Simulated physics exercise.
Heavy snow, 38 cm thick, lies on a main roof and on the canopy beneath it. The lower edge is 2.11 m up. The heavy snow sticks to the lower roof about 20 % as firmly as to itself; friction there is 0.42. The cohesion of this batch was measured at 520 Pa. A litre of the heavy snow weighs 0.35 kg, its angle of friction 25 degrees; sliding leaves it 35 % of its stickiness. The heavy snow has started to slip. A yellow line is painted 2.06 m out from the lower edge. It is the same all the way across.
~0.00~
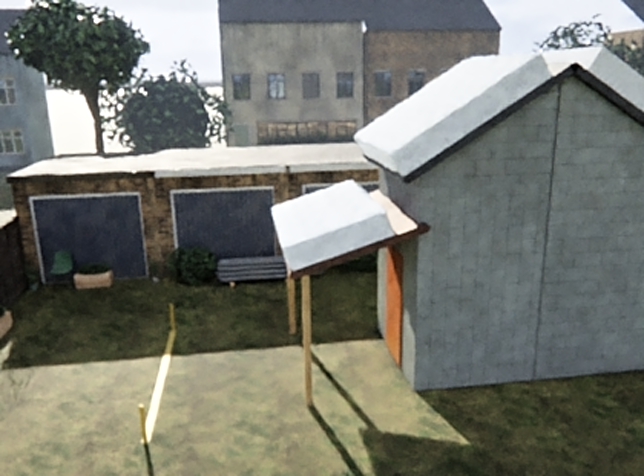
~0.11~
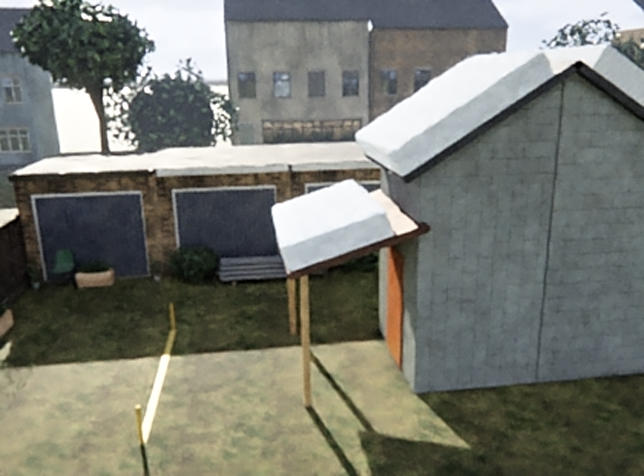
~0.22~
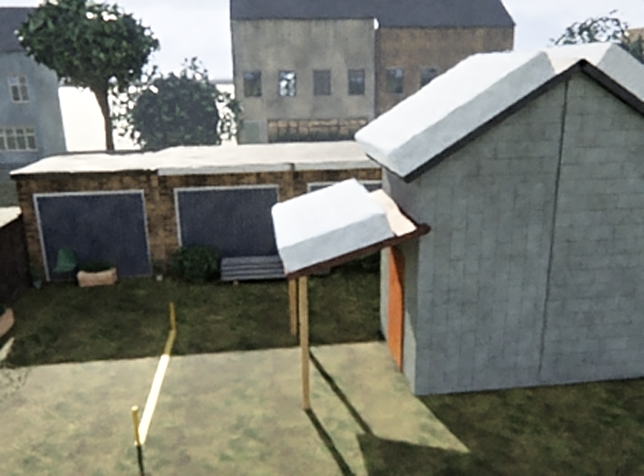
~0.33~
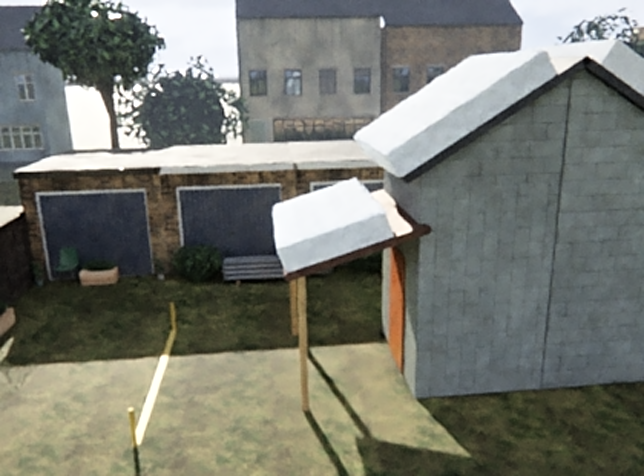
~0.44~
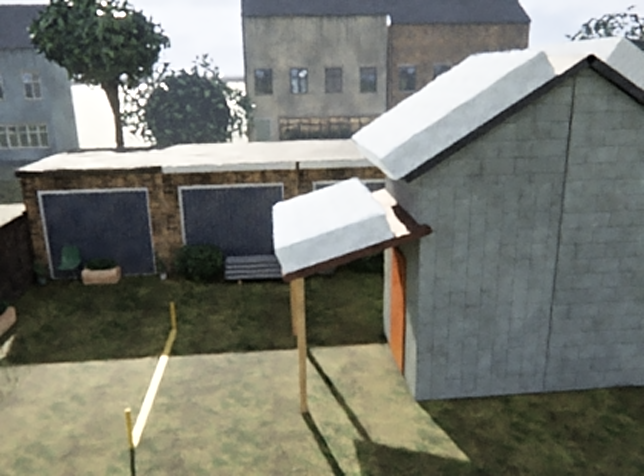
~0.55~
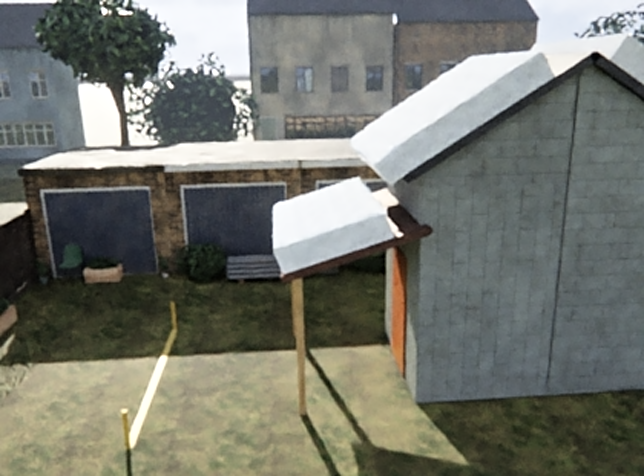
A grassy yard with a pale paved area is seen from above, facing a row of brick garages, trees and taller houses. At right stands a grey block building with an orange door, thick white snow on its roof and on the post-propped canopy to its left, beyond a yellow line. The camera drifts slowly rightward while turning slightly left, and any shift in the roof snow is barely noticeable.
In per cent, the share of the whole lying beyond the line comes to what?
Close to 10 per cent.
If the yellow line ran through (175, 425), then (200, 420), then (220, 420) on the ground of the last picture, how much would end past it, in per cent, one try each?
In that order: 20 %, 30 %, 40 %.
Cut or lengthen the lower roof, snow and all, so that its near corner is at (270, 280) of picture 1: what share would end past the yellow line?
In that case some 8 per cent.
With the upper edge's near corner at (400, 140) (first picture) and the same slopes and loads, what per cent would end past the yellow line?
Then about 25 %.
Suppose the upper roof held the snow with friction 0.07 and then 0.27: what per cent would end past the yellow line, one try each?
In turn about 30 %, 20 %.
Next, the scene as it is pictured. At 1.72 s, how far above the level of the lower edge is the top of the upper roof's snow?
Some 1.7 m.
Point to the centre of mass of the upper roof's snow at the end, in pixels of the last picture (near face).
Around (237, 351).
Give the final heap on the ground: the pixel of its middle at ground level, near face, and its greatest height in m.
Around (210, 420); it stands about 0.5 m.
After 1.09 s, none is below the lower edge and 0 % is past the line.
After 1.72 s, none is below the lower edge and 0 % is past the line.
After 2.36 s, 30 % is below the lower edge and 0 % is past the line.
After 3.00 s, 58 % is below the lower edge and 8 % is past the line.
After 4.60 s, 65 % is below the lower edge and 10 % is past the line.
